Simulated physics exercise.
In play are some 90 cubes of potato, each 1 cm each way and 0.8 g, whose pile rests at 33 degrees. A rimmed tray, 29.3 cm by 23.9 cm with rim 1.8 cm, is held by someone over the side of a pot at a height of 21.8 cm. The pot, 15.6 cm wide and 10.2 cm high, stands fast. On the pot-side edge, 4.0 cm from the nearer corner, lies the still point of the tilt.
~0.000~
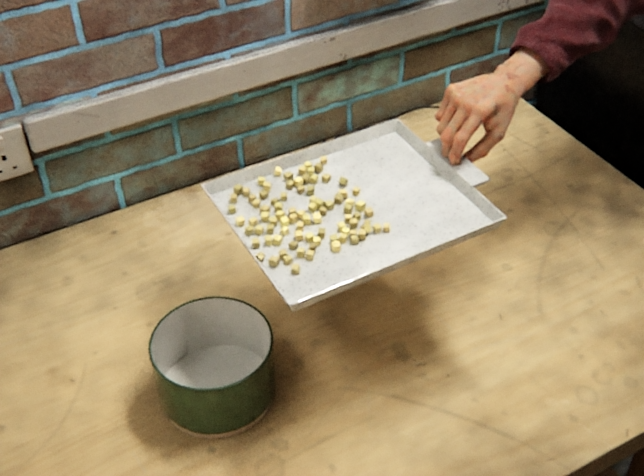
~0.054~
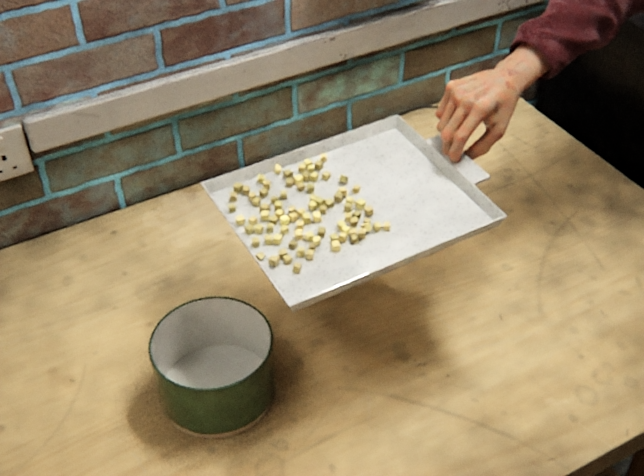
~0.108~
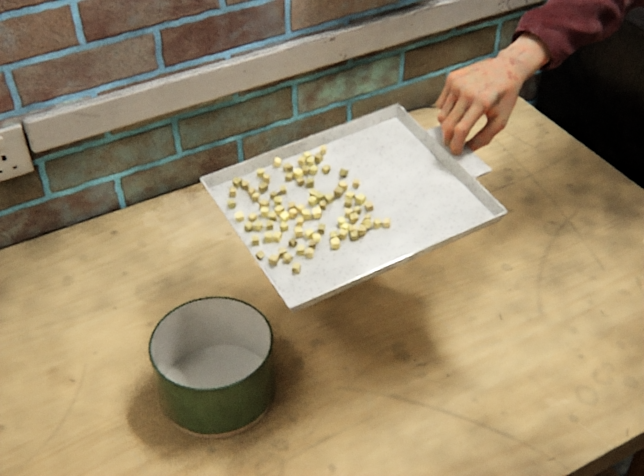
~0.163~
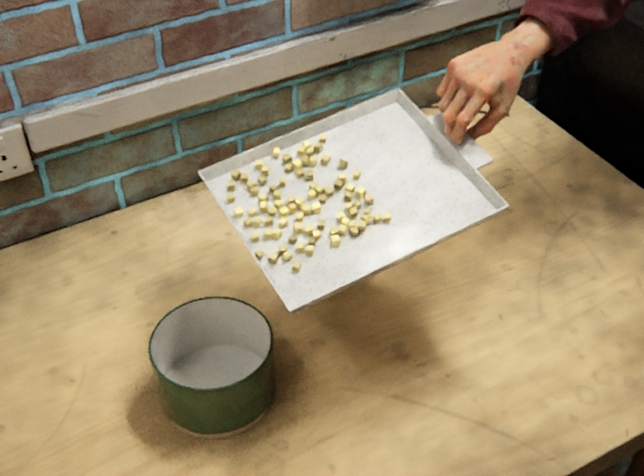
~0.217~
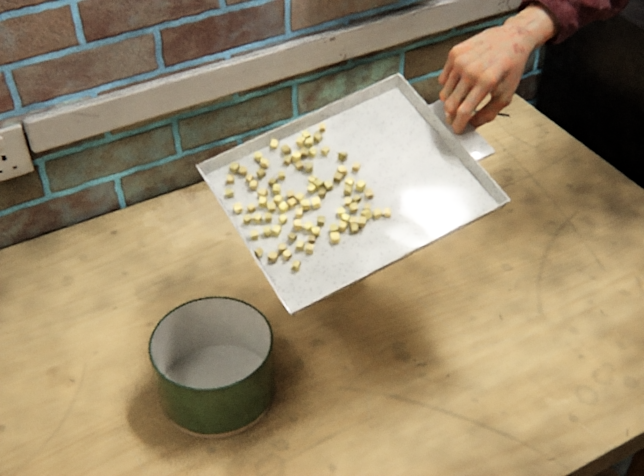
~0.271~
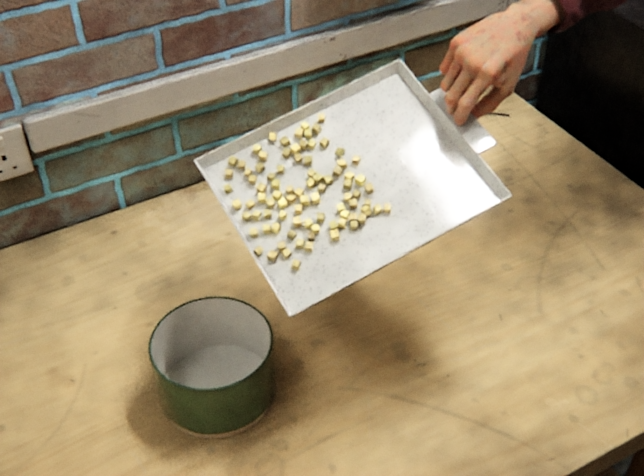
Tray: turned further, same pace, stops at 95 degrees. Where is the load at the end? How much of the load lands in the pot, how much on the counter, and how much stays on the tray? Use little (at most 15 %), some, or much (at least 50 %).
Pot - little, counter - much, tray - little.
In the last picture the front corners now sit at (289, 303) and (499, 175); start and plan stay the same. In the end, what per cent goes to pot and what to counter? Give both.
The pot gets 65 and the counter 35.
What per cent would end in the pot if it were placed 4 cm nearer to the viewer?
Then close to 0 per cent.
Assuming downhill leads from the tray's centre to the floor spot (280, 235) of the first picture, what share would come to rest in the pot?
About 60 per cent.
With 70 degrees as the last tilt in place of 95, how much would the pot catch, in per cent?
The pot would get around 0 per cent.
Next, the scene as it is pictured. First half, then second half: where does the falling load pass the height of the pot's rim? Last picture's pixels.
Roughly (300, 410) to begin with, later roughly (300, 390).
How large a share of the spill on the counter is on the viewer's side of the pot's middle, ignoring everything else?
About 100 percent of the spill.
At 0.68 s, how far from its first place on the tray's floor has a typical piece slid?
Displacement on the tray: Roughly 9 cm.
Then, at 0.68 s, tilt 56 degrees; the tray holds 100 %, the pot 0 %.
Then, at 0.95 s, tilt 80 degrees; the tray holds 45 %, the pot 0 %.
After 1.32 s, tilt 95 degrees; the tray holds 0 %, the pot 0 %.
At rest (2.5 s), pot 0 %, counter 100 %, tray 0 %.
